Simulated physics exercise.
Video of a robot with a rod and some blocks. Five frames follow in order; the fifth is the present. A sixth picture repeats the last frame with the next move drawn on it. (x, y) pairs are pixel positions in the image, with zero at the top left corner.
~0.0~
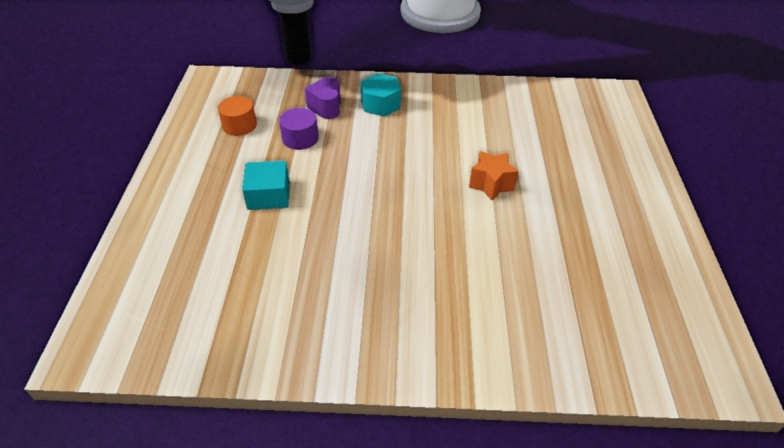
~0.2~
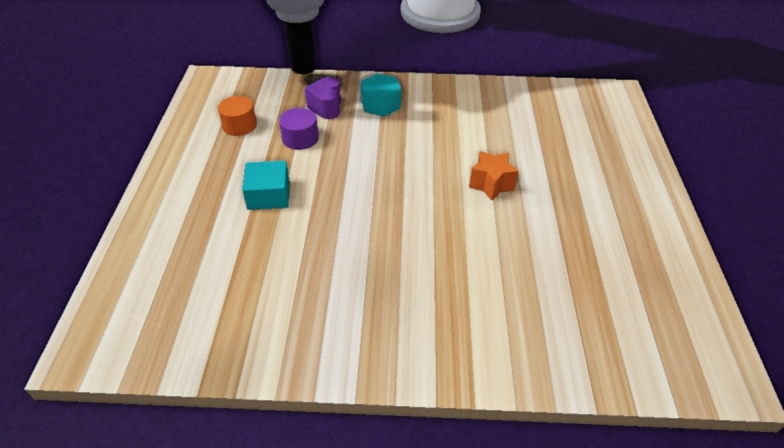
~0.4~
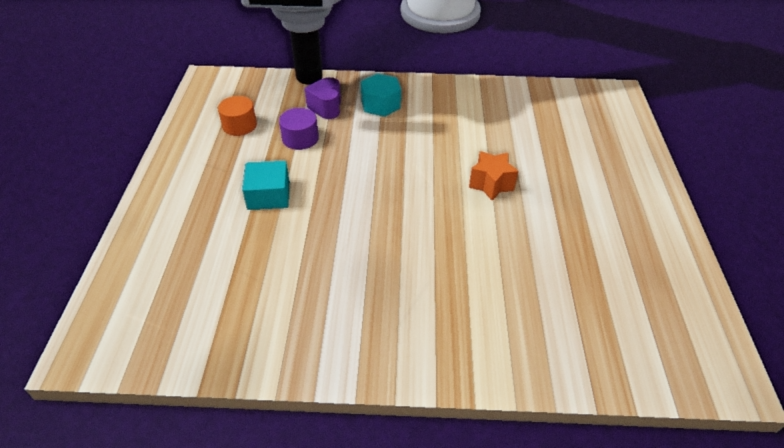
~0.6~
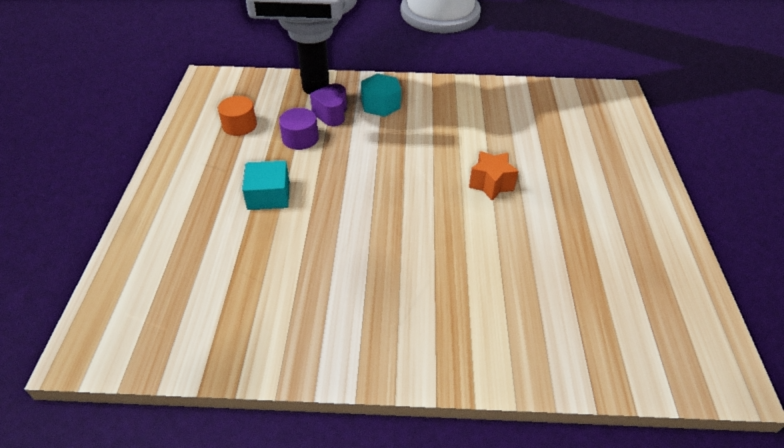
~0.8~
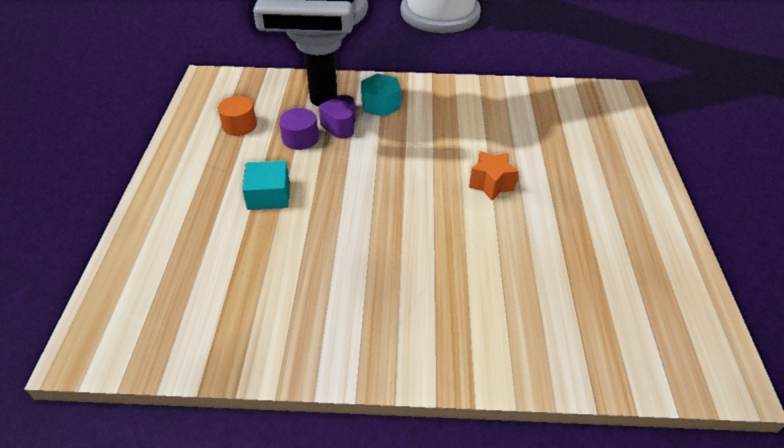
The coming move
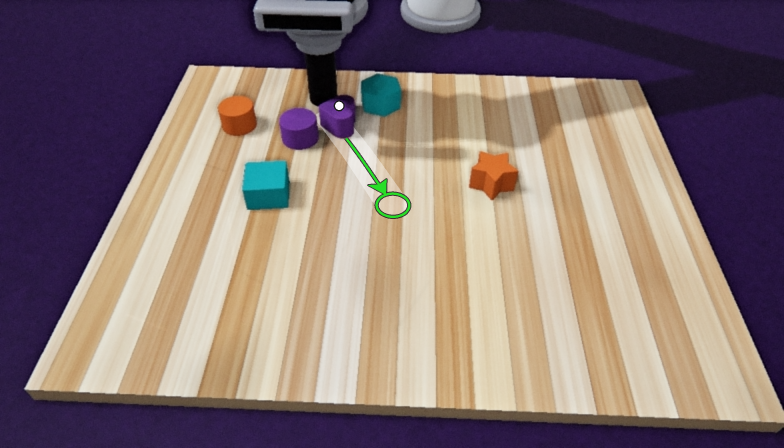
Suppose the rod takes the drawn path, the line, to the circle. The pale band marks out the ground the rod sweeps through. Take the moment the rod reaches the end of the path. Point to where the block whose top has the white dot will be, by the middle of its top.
In the picture, that point is around (426, 194).
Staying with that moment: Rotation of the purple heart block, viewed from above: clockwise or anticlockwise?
It spins anti-clockwise.
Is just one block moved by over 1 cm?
That would be a yes.
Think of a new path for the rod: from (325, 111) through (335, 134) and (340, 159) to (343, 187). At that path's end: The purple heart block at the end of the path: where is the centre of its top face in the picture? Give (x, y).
For the centre of its top, I'd go with (373, 142).
The line goes from (325, 111) to (393, 205); the dot is on the purple heart block.
On the path given first. One third of the way, rod (346, 128); purple heart block (364, 135).
Two thirds of the way, rod (369, 159); purple heart block (392, 166).
At the end, rod (393, 193); purple cylinder unmoved; purple heart block (426, 194), turned 30° anticlockwise.
